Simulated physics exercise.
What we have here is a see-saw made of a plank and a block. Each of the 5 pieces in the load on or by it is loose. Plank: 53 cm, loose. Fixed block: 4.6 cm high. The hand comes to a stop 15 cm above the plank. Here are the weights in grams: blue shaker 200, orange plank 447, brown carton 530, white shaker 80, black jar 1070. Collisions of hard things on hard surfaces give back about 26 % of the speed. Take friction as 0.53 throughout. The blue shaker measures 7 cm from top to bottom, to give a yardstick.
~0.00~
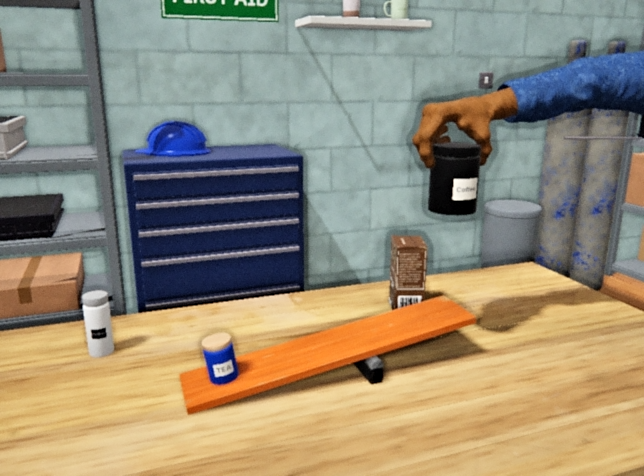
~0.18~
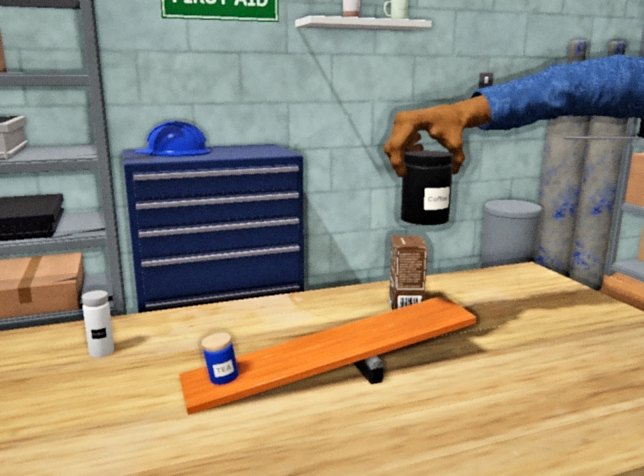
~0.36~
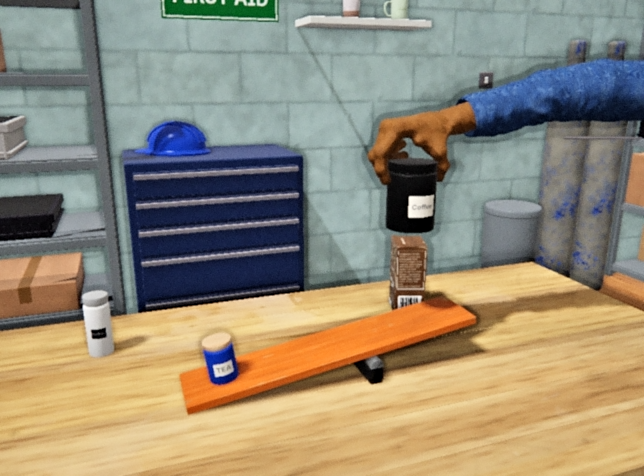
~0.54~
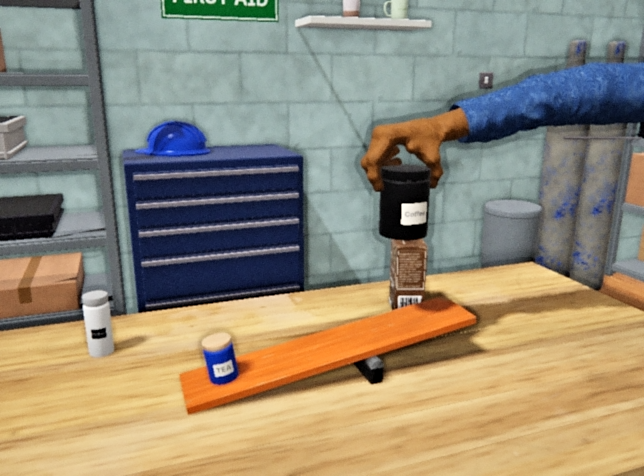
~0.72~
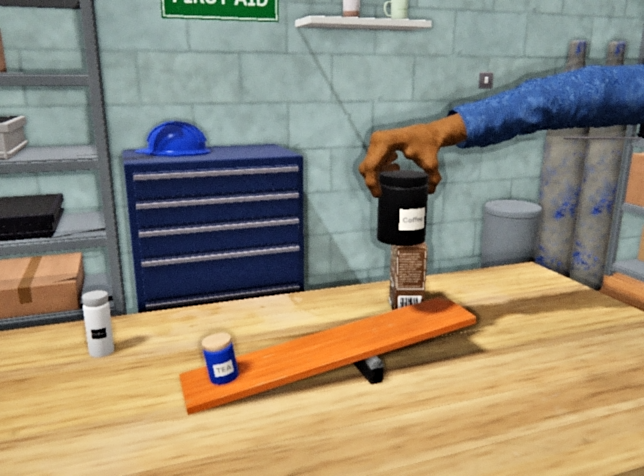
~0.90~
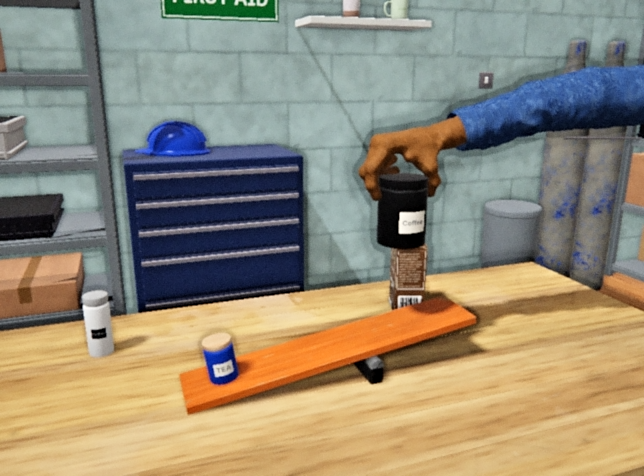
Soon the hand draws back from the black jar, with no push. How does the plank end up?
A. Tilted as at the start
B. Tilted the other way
Option B: Tilted the other way.
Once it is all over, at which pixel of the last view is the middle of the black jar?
Somewhere around (411, 309).
Around 1.30 s, plank at 10°, tipped the other way; black jar at 19° to upright near (391, 299); blue shaker at 35° to upright.
Around 1.50 s, plank at 13°, tipped the other way; black jar at 15° to upright near (409, 307); blue shaker at 69° to upright.
Finally (4.0 s), plank at 13°, tipped the other way; on their side or leaning hard on the table or plank, blue shaker; not toppled but over 4 cm from the start, black jar; the other 3 still in place (within 4 cm). Final places as that camera would see them, black jar near (411, 310). The plank comes down at its raised end.
